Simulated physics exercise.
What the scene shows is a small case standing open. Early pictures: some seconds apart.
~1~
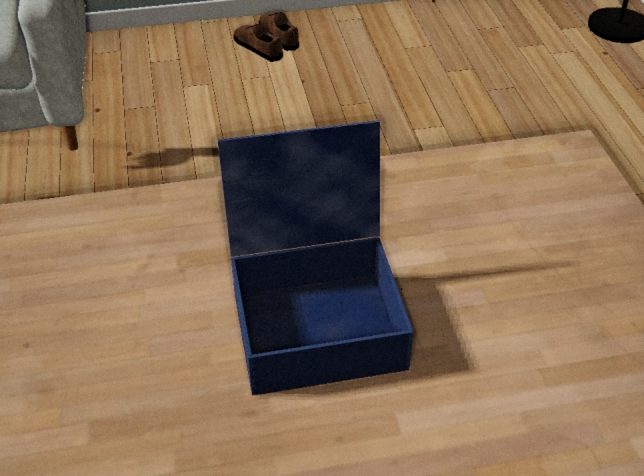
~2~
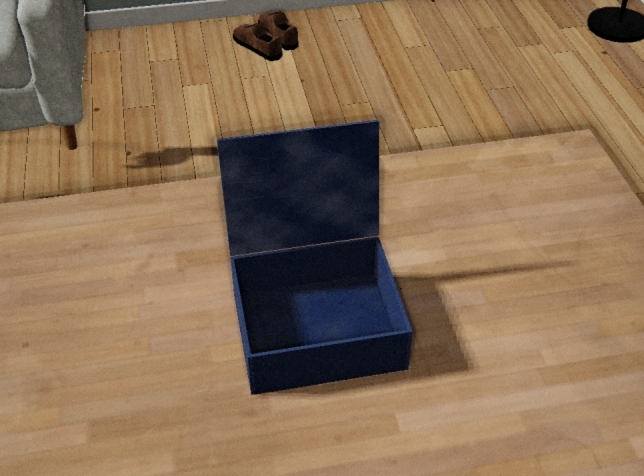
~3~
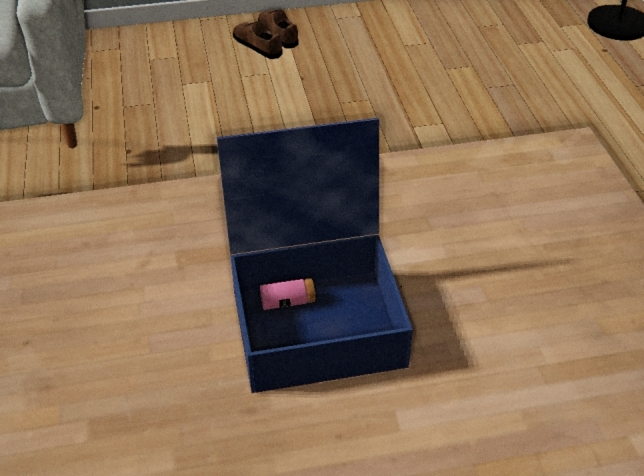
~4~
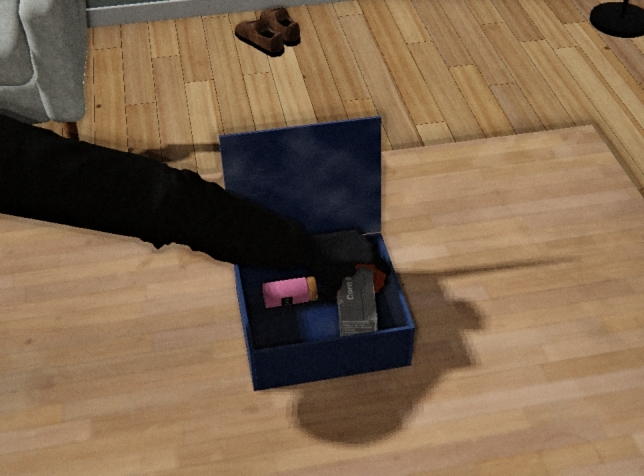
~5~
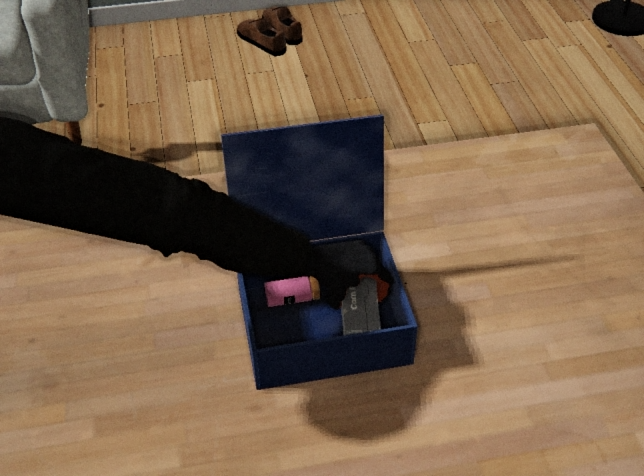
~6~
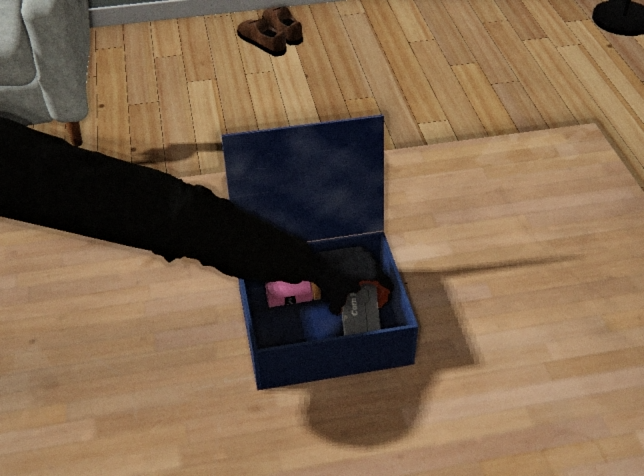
In this clip, an open blue case sits empty on a wooden floor, then a pink shaker appears inside on the left, and a dark-sleeved arm reaches in from the left, lowering a grey carton slightly beside it.
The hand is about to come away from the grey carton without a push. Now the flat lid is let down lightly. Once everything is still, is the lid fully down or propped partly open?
It is fully down.
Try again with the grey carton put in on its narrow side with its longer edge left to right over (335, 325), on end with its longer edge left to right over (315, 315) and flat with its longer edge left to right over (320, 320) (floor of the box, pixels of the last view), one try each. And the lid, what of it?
Attempt one, it settles down; attempt two, it is left gaping; attempt three, it settles down.
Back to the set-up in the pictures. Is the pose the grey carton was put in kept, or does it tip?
Observation: It keeps the set orientation.
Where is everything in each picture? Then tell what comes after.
The last thing is not in view yet, in the first picture.
The last thing is not in view yet, in the second picture.
The last thing is not in view yet; pink shaker (288, 294), in the third picture.
Still above its spot; grey carton (355, 293); pink shaker (290, 292), in the fourth picture.
Still above its spot; grey carton (359, 302); pink shaker (292, 291), in the fifth picture.
In place under the hand; pink shaker (293, 291), in the sixth picture.
Then, 1.30 s after the last picture, lid 87° above the rim.
Then, 1.70 s after the last picture, lid 52° above the rim.
Then, 1.80 s after the last picture, lid 37° above the rim.
Then, 2.00 s after the last picture, lid shut.
At rest, lid shut; both in place. Seen from the same camera at the end, grey carton near (360, 308).
